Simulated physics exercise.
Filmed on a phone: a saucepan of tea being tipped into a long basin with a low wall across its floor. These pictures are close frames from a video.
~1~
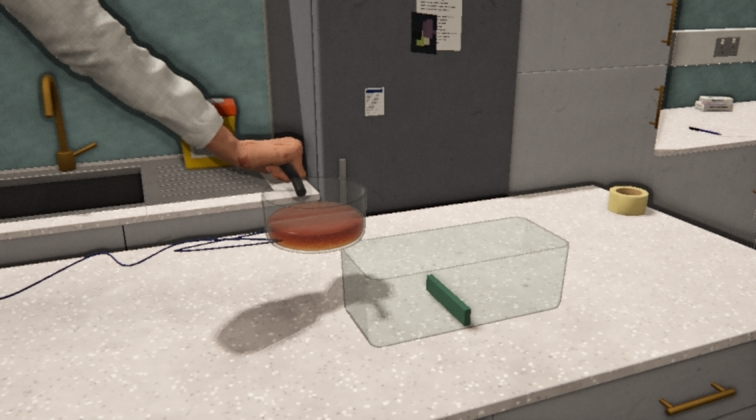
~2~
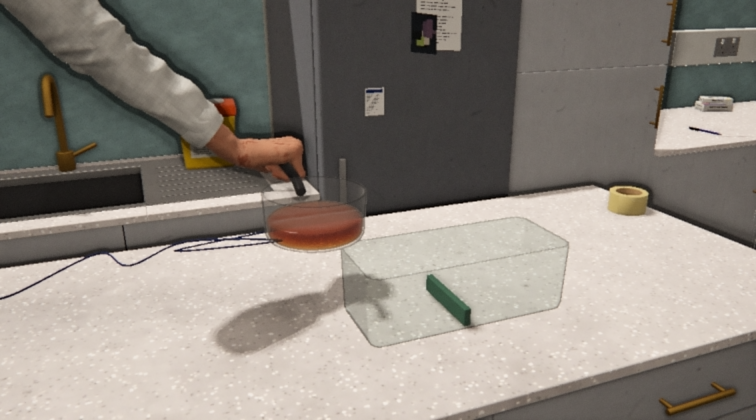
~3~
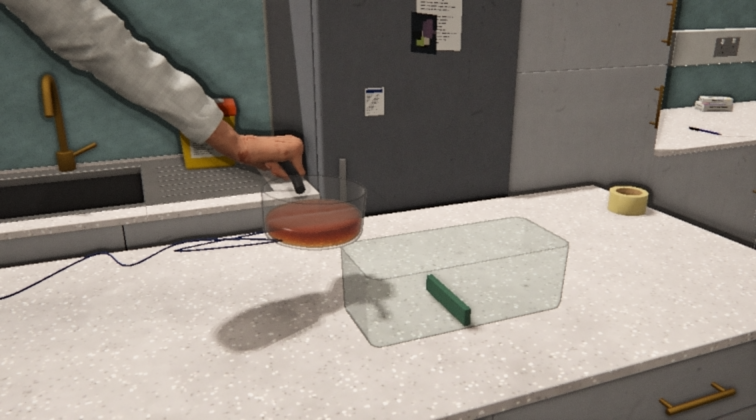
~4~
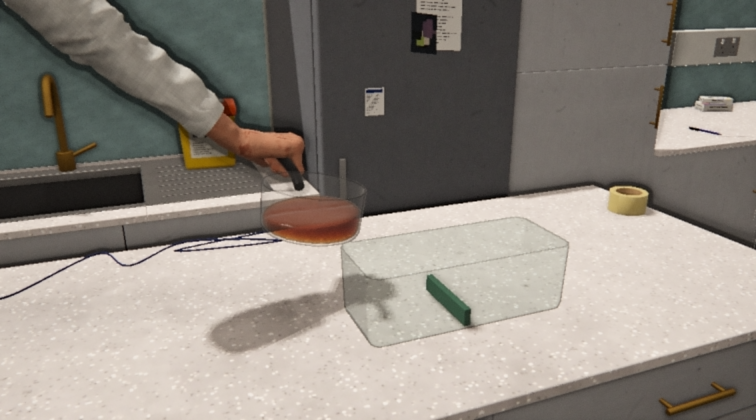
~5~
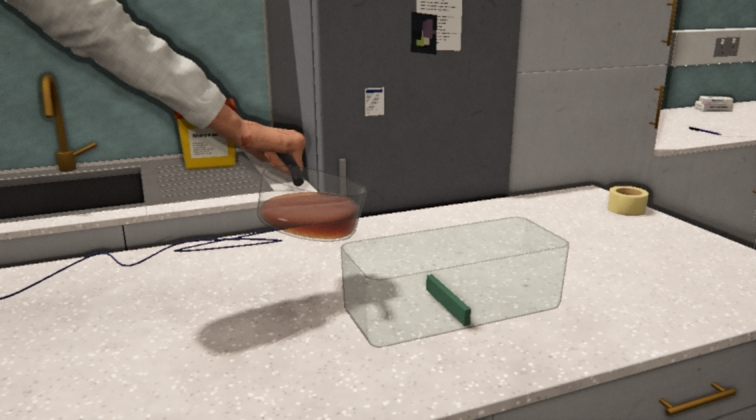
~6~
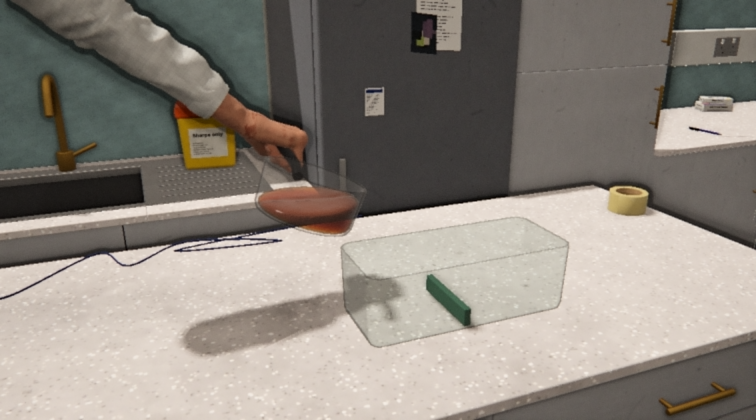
A hand holding a clear saucepan of reddish-brown tea, at first nearly still, then tilting it rightward beside a long transparent basin.
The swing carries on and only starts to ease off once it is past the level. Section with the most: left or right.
Left.
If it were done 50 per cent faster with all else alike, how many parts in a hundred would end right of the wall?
It comes to some 10 per cent.
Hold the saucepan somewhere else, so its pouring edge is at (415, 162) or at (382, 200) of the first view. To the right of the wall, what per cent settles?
Roughly 90 per cent, then roughly 5 per cent.
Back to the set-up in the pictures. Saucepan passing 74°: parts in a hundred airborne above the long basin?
Some 35 per cent, I'd say.
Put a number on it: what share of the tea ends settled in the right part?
Share approx. 10 %.
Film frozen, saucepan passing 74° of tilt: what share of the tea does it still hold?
Around 60 percent remains.
A moment on, the tilt is 74° and 59 per cent is still to pour, 4 is left of the wall and 0 right of it.
Next, the tilt is 101° and 11 per cent is still to pour, 63 is left of the wall and 4 right of it.
Then the tilt is 103° and 1 per cent is still to pour, 85 is left of the wall and 11 right of it.
Later the tilt is 103° and 0 per cent is still to pour, 87 is left of the wall and 12 right of it.
Finally, 86 per cent lies left of the wall, 12 right of it and 1 outside.
